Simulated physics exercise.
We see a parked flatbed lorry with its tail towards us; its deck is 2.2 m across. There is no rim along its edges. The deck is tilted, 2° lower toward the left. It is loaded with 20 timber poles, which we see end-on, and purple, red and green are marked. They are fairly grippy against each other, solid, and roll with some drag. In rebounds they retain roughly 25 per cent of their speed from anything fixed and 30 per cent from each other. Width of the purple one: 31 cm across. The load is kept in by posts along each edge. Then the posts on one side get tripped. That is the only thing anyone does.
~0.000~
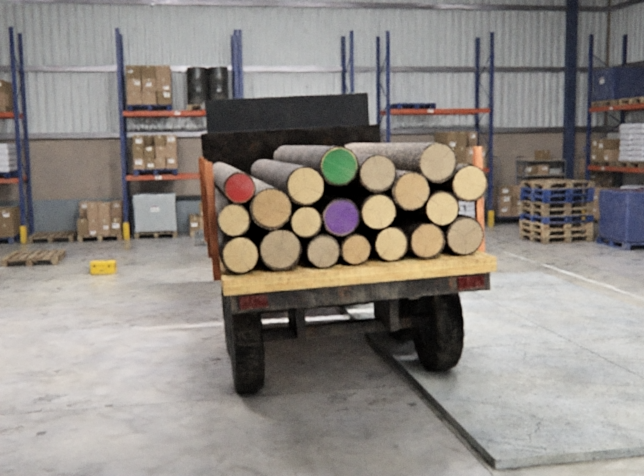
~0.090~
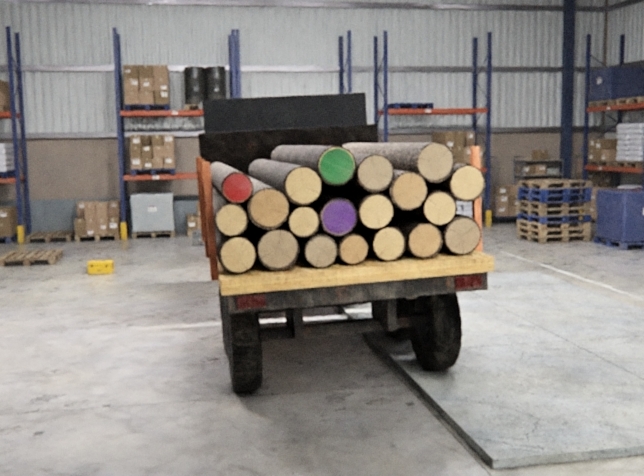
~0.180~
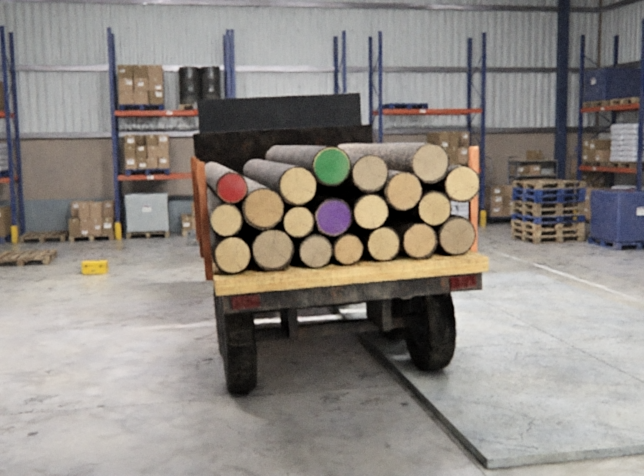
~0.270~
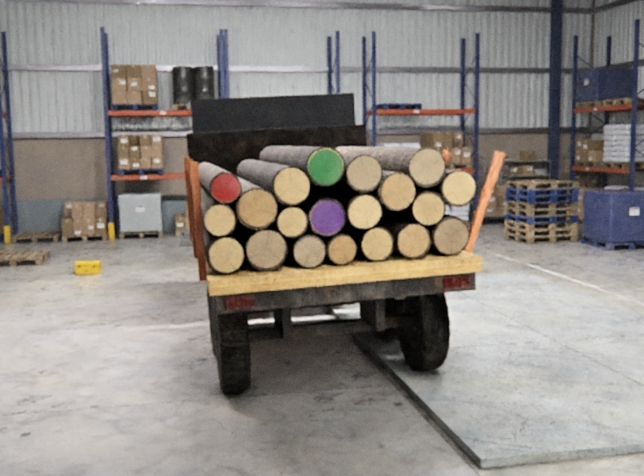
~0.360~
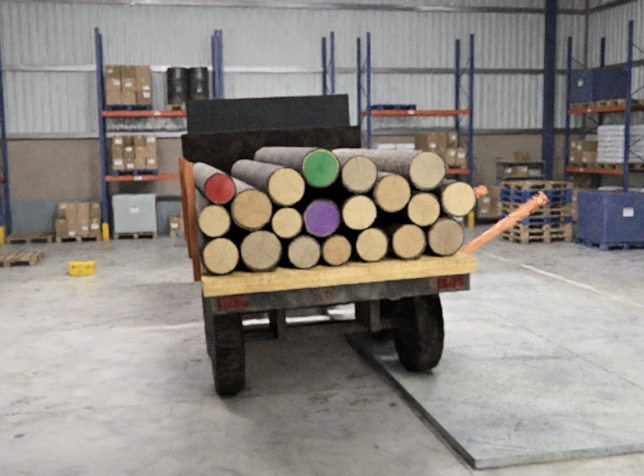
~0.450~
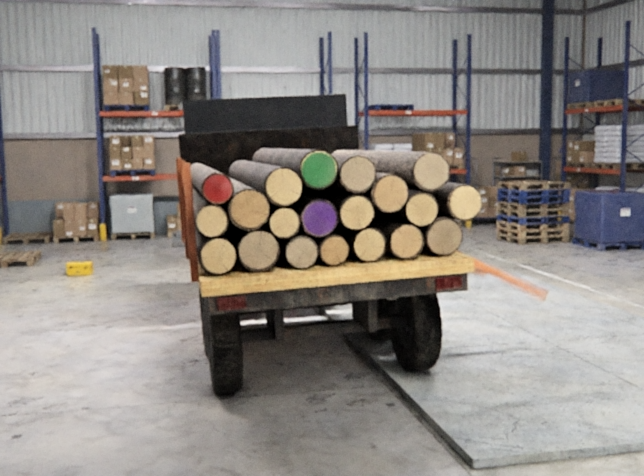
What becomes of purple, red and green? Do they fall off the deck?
Note: Purple is not lost. Red is not lost. Green is not lost.
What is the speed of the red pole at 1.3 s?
0.0 m/s, roughly.
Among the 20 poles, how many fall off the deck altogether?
5 in total.
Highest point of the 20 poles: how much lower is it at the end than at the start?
Some 15 centimetres.
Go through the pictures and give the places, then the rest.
In the first frame, purple at (342, 218), red at (240, 188), green at (340, 166); both sides upright; the deck slopes 2° down to the left; 7 of the 20 make up the bottom layer.
In the second frame, purple at (340, 218), red at (238, 188), green at (337, 166); both sides upright.
In the third frame, purple at (334, 218), red at (232, 188), green at (332, 166); sides still shut.
In the fourth frame, purple at (328, 218), red at (226, 188), green at (326, 167); right posts out by 20°, tip at (499, 157).
In the fifth frame, purple at (323, 219), red at (220, 189), green at (321, 168); right posts out by 60°, tip at (542, 199).
In the sixth frame, purple at (320, 219), red at (218, 189), green at (320, 170); right posts out by 120°, tip at (541, 294).
After 1.3 s, purple is up on others, 95 cm from the left edge; red is up on others, 20 cm from the left edge; green is up on others, 105 cm from the right edge; 3 gone from the deck.
After 2.3 s, no change for purple, red, green; 5 gone from the deck.
After 3.4 s, green is up on others, 100 cm from the right edge; no change for purple, red; 5 gone from the deck.
At rest (4.7 s), purple is up on others, 95 cm from the left edge; red is up on others, 20 cm from the left edge; green is up on others, 100 cm from the right edge; 5 gone from the deck.
